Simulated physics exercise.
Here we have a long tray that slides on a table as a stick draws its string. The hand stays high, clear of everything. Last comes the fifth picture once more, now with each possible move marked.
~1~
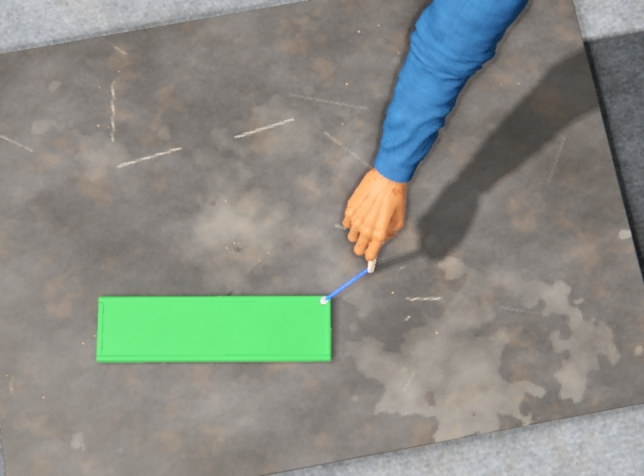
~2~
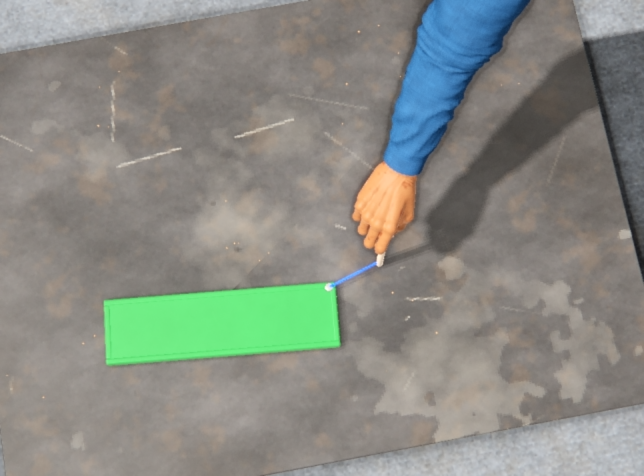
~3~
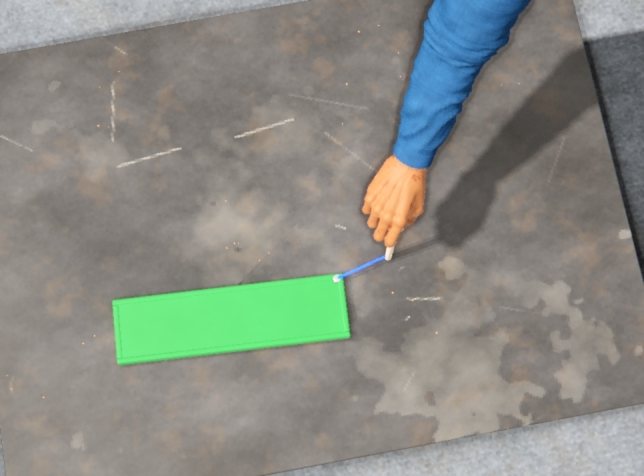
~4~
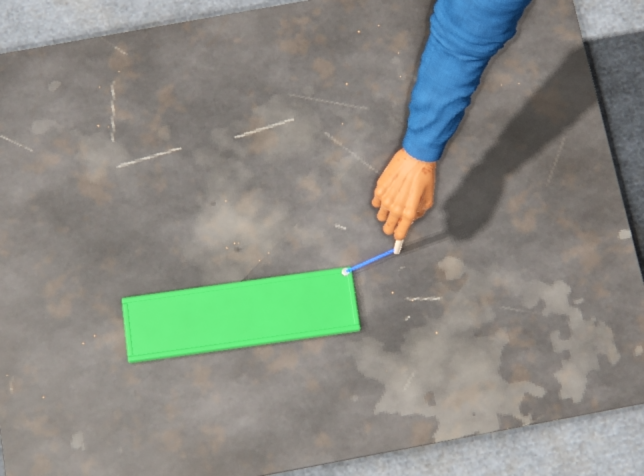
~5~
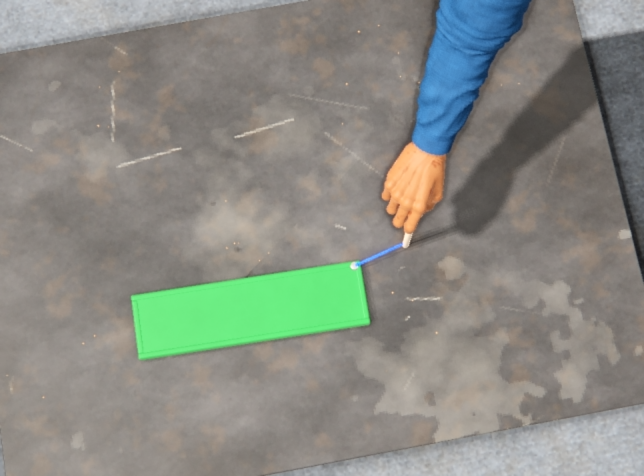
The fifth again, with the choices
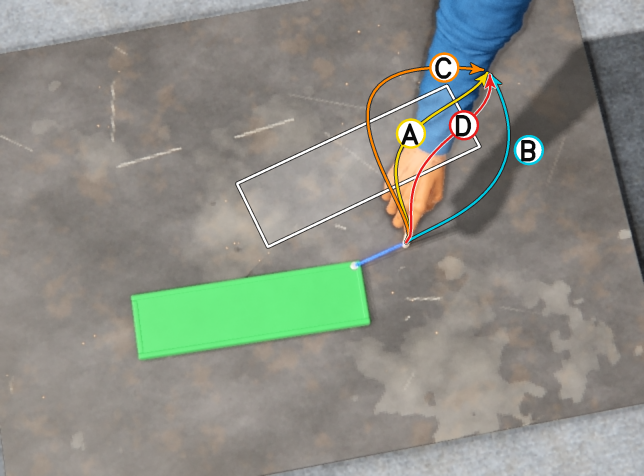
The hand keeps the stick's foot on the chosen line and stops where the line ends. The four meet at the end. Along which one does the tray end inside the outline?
It ends in the outline on C.
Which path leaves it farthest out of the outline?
That is B.
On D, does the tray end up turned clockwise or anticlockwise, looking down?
It turns anticlockwise.
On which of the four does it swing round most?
B.
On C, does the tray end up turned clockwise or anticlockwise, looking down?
Anticlockwise.
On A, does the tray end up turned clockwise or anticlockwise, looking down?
It turns anticlockwise.
On the marked copy, A from (406, 243) via (406, 140) to (487, 73); B from (406, 243) via (495, 181) to (491, 75); C from (406, 243) via (367, 112) to (483, 70); D from (406, 243) via (436, 151) to (490, 75); the outline at (359, 165).
Following C. Soon after the start, foot of the stick (375, 152), middle of the tray (271, 278).
Later, foot of the stick (403, 73), middle of the tray (311, 204).
In the end, foot of the stick (488, 71), middle of the tray (358, 165); it lies in the outline.
As for the rest, A leaves its middle at (373, 182); B leaves its middle at (402, 203); D leaves its middle at (383, 190).
